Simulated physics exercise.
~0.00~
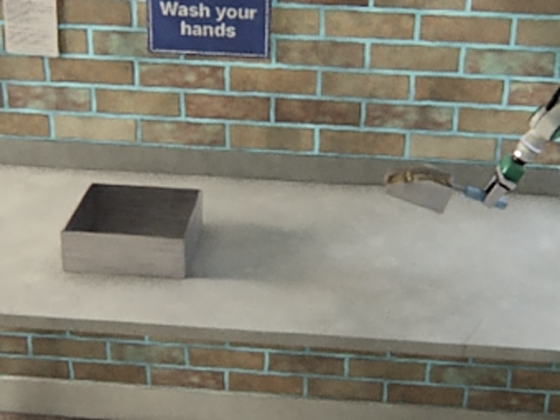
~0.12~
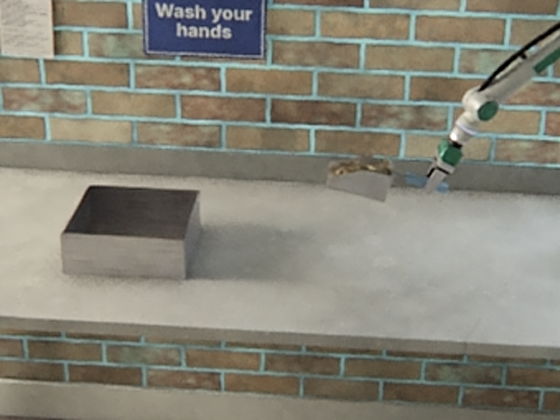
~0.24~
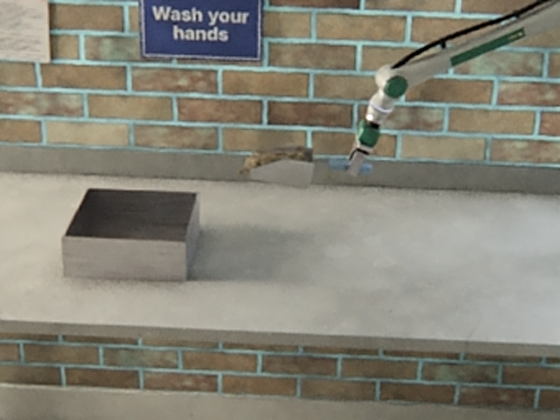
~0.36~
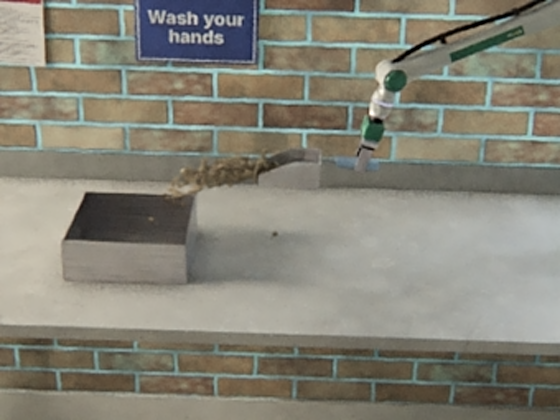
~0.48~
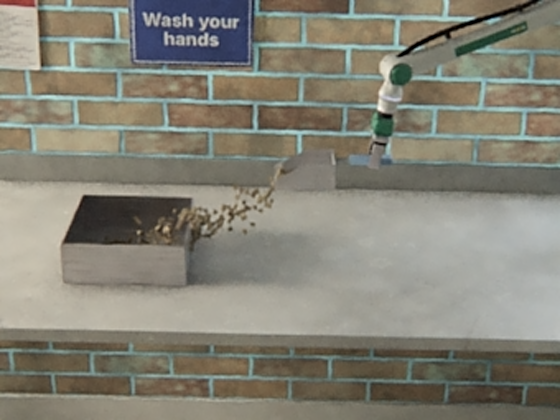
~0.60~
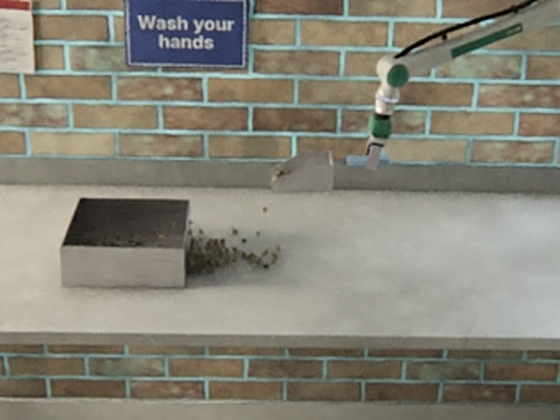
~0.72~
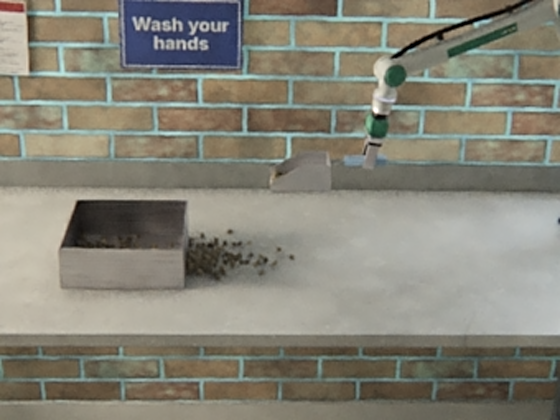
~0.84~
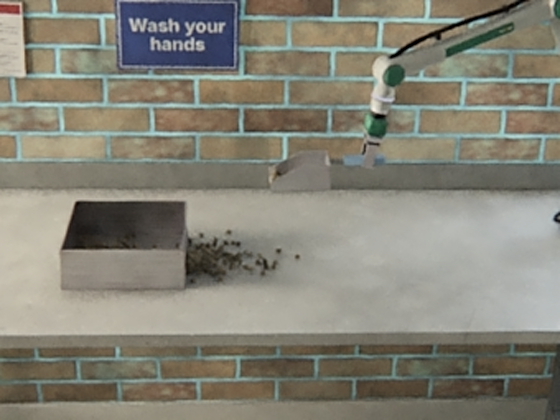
A white and green robot arm holds a grey metal scoop heaped with small brown pebbles above a pale grey table, seen from the front and slightly above. An open square metal bin stands at the left, before a brick wall with a blue sign reading "Wash your hands". The arm sweeps the scoop left toward the bin, then halts and draws back slightly. The pebbles slide off the front and fly in a stream toward the bin. Many land inside, while many others scatter on the table against its right side. The scoop stays still, with a few pebbles left in it.
